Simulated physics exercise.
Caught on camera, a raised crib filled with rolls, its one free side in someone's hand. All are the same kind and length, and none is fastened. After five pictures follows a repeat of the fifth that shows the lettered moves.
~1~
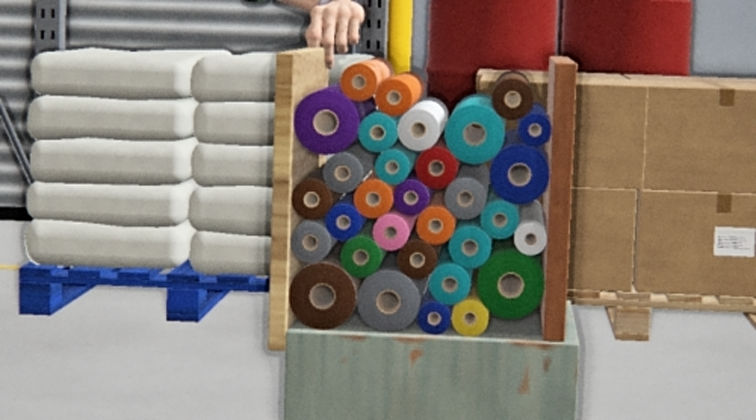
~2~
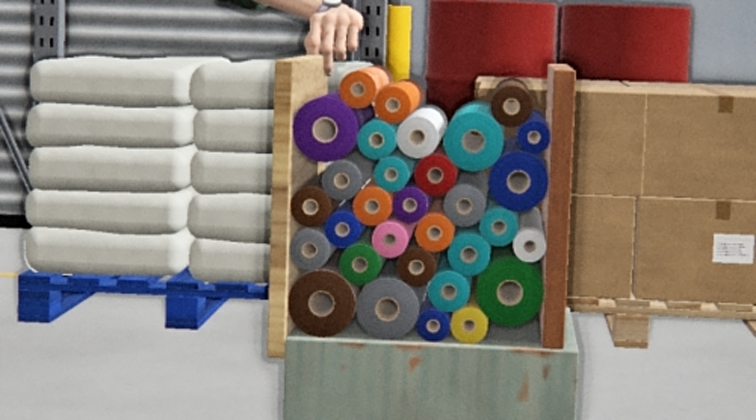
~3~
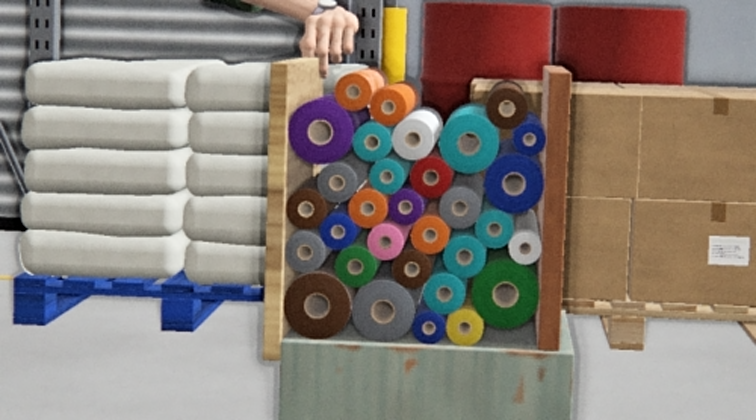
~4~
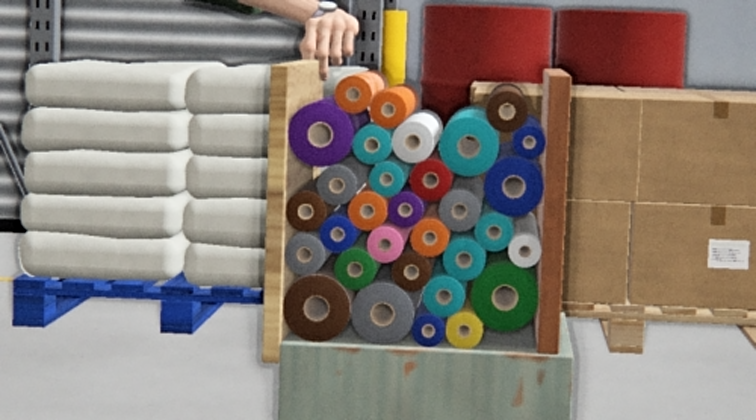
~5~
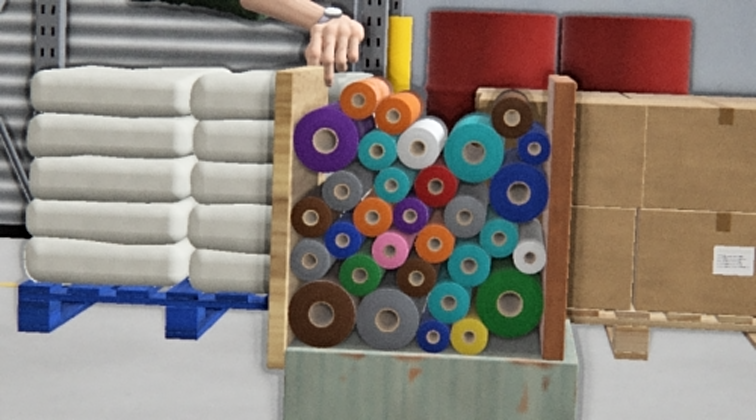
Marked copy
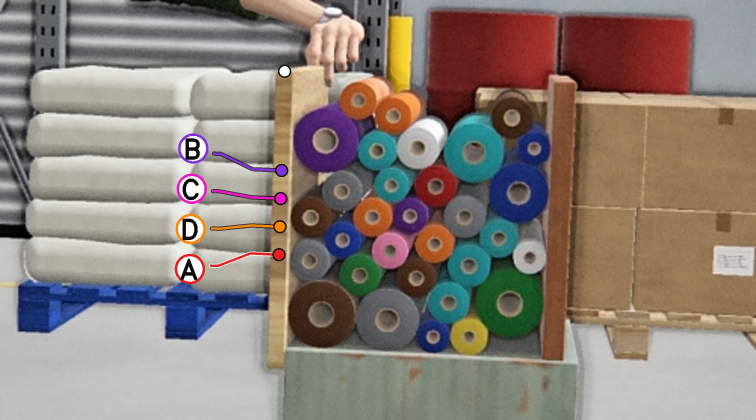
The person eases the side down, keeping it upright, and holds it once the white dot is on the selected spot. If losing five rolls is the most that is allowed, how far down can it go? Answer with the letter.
The answer is mark D.
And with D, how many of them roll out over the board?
It comes to two.
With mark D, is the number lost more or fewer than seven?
It loses fewer than seven.
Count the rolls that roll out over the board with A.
It comes to six.
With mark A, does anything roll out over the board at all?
At A: Yes.
On the marked copy, A at (279, 254); B at (281, 170); C at (281, 198); D at (280, 226); the white dot at (284, 71).
With D. Early on, top of the board (293, 140).
Further on, top of the board (290, 220).
At the end, top of the board (290, 226), two out over the board.
As for the rest, A six out over the board; B none out over the board; C none out over the board.
